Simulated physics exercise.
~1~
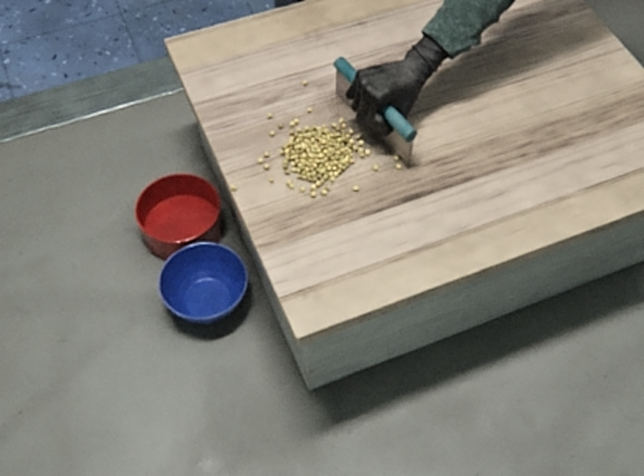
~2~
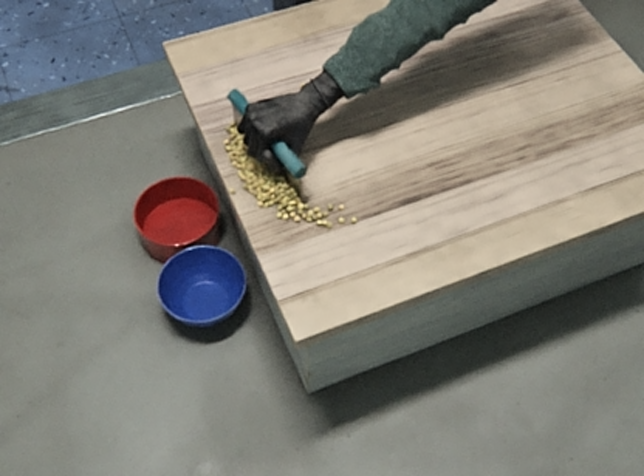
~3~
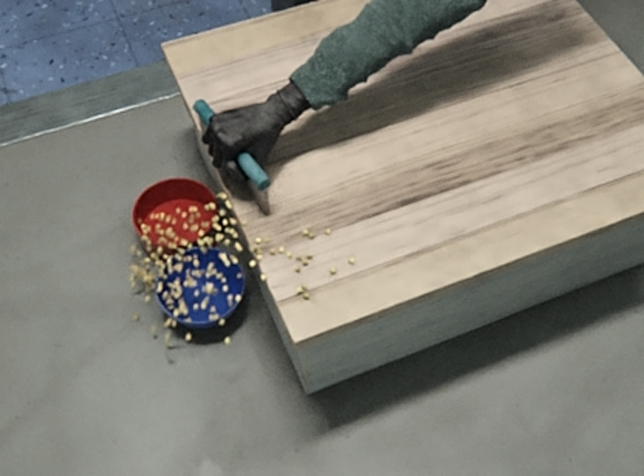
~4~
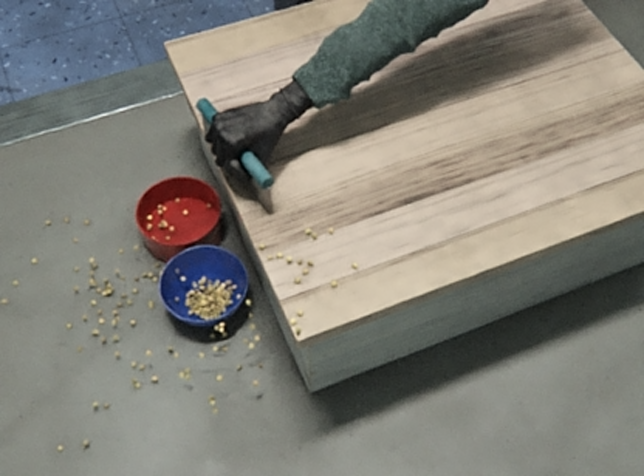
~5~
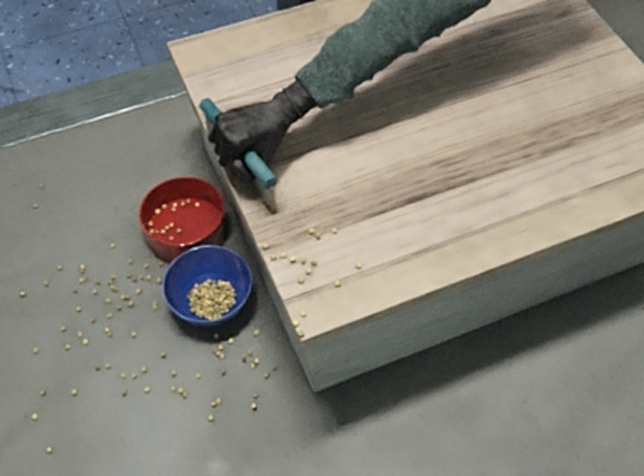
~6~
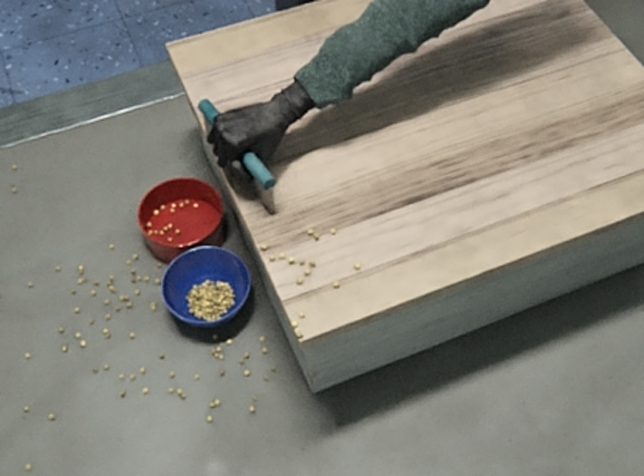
Gloved hand with scraper pushing soya beans off a wooden board, many landing in a blue bowl, others scattering, few in red.
